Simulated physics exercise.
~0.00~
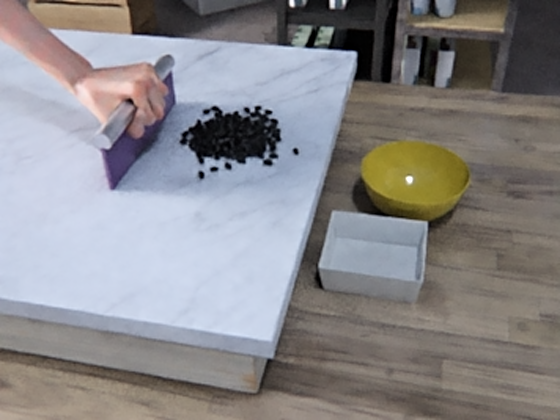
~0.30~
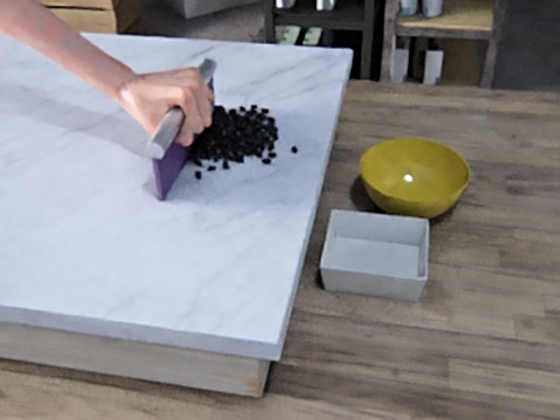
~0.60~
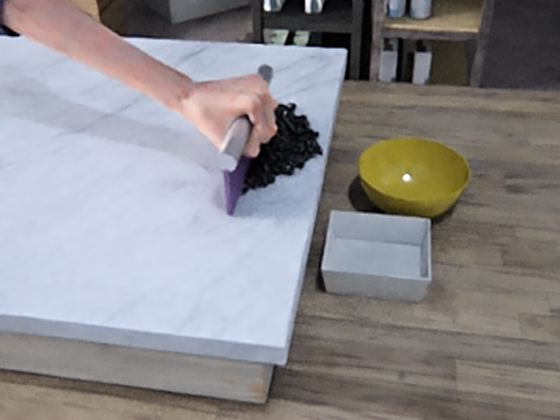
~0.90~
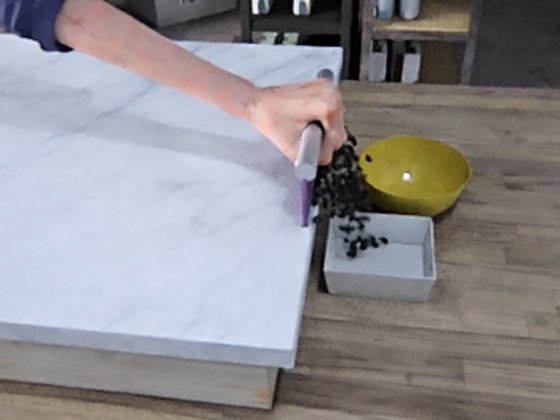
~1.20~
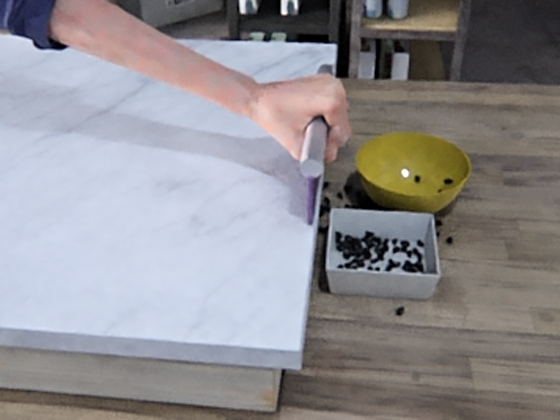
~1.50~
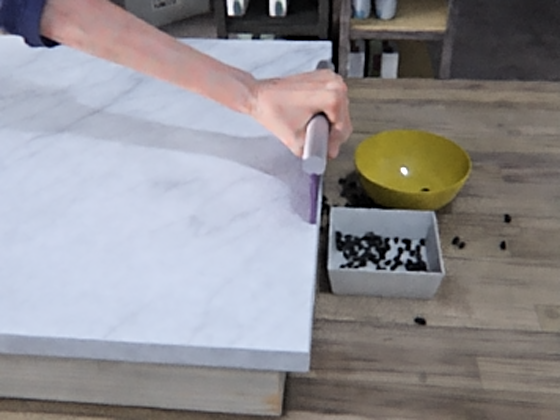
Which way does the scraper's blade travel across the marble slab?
The blade travels to the right, towards the edge of the slab beside the tin and the bowl.
A purple-bladed scraper, gripped by a hand, slides right across a marble slab and pushes a pile of black beans over its edge, then stops there; many beans end up in the white tin, while others lie scattered on the wooden surface around the tin and yellow bowl.
